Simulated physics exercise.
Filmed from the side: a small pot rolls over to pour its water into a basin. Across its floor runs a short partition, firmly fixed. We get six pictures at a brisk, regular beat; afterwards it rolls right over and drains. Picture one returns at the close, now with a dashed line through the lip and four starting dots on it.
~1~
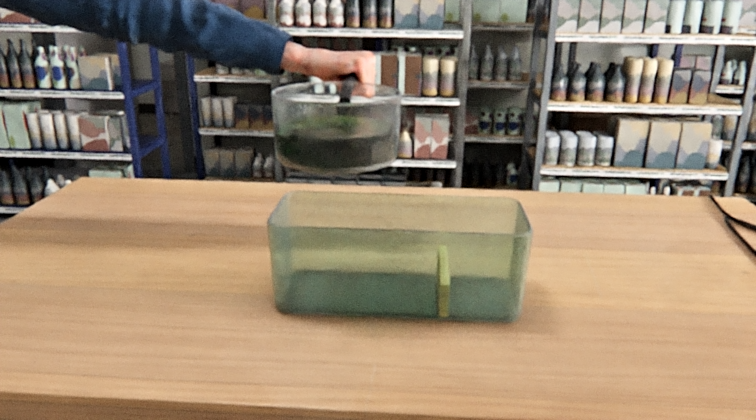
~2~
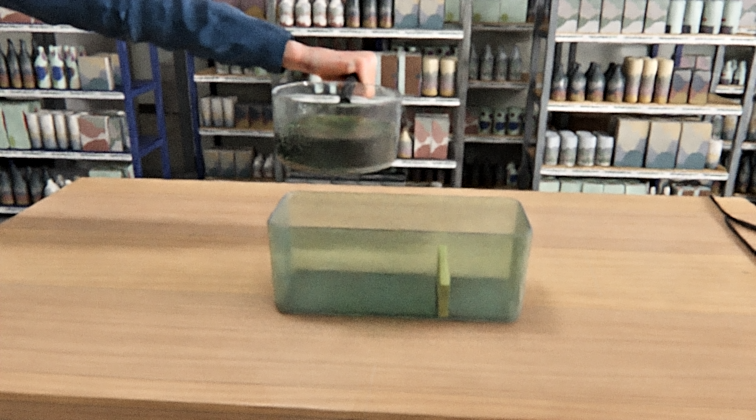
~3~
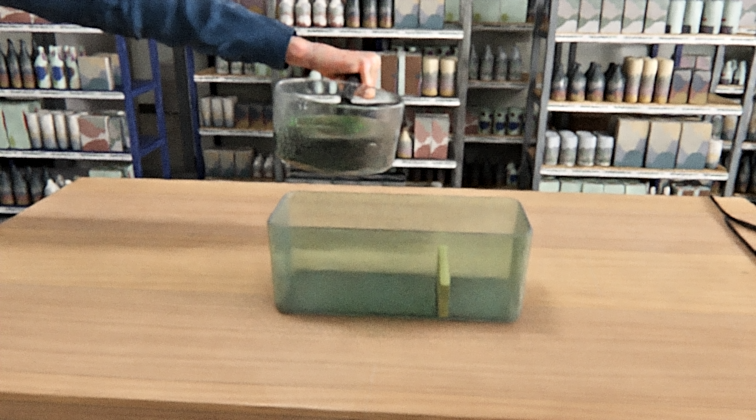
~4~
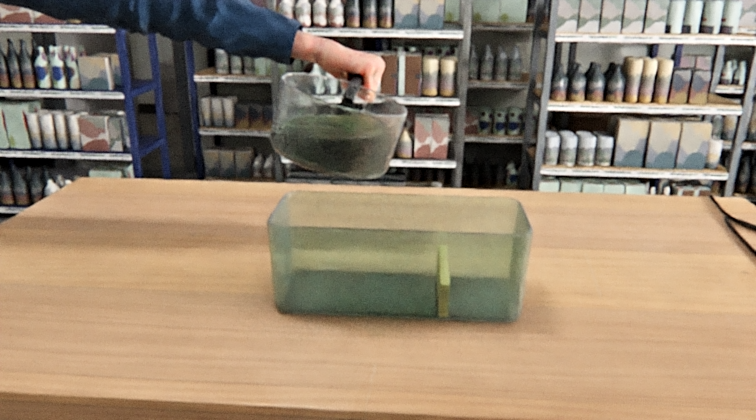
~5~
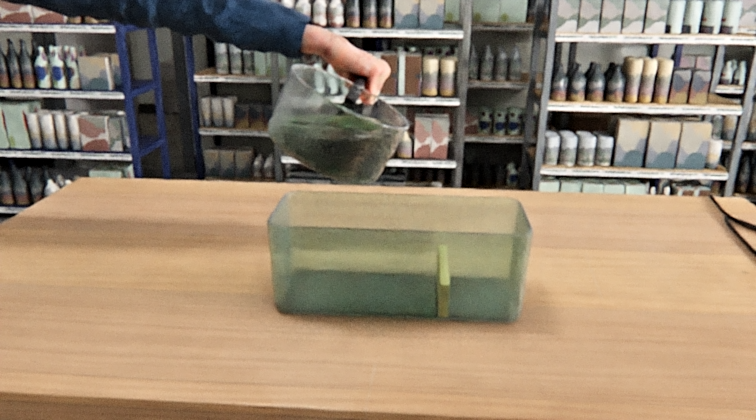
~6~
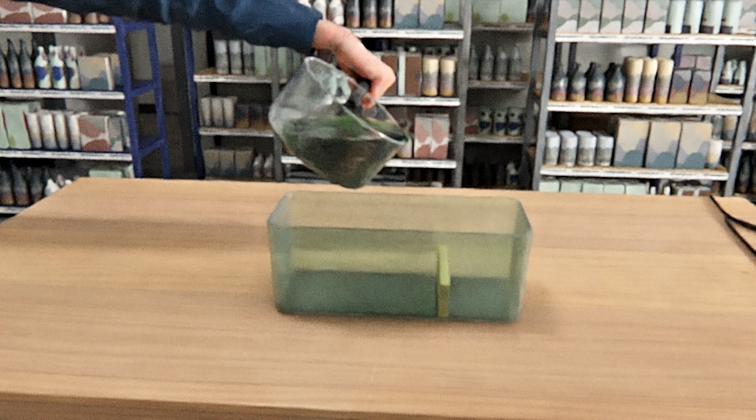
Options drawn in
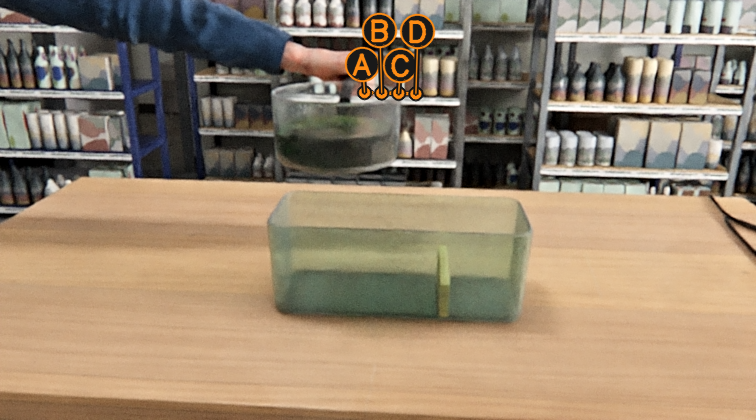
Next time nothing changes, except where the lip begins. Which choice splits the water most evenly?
Use spot D.
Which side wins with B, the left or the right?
The left side.
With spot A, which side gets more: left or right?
The left one.
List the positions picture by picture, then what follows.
In the first picture, upright, lip at (399, 93); basin from (275, 308) to (521, 318); top of the wall at (443, 263); nothing has left yet.
In the second picture, upright, lip at (400, 95); nothing has left yet.
In the third picture, tipped about 7°, lip at (402, 101); nothing has left yet.
In the fourth picture, tipped about 15°, lip at (405, 111); nothing has left yet.
In the fifth picture, tipped about 26°, lip at (406, 124); nothing has left yet.
In the sixth picture, tipped about 39°, lip at (405, 139); water is over the lip, down to (405, 139).
On the marked copy, A at (364, 92); B at (381, 93); C at (398, 93); D at (415, 93).
Choosing A, about 98 % ends left of the wall and 2 % right of it.
Choosing B, about 97 % ends left of the wall and 2 % right of it.
Choosing C, about 78 % ends left of the wall and 21 % right of it.
Choosing D, about 49 % ends left of the wall and 50 % right of it.
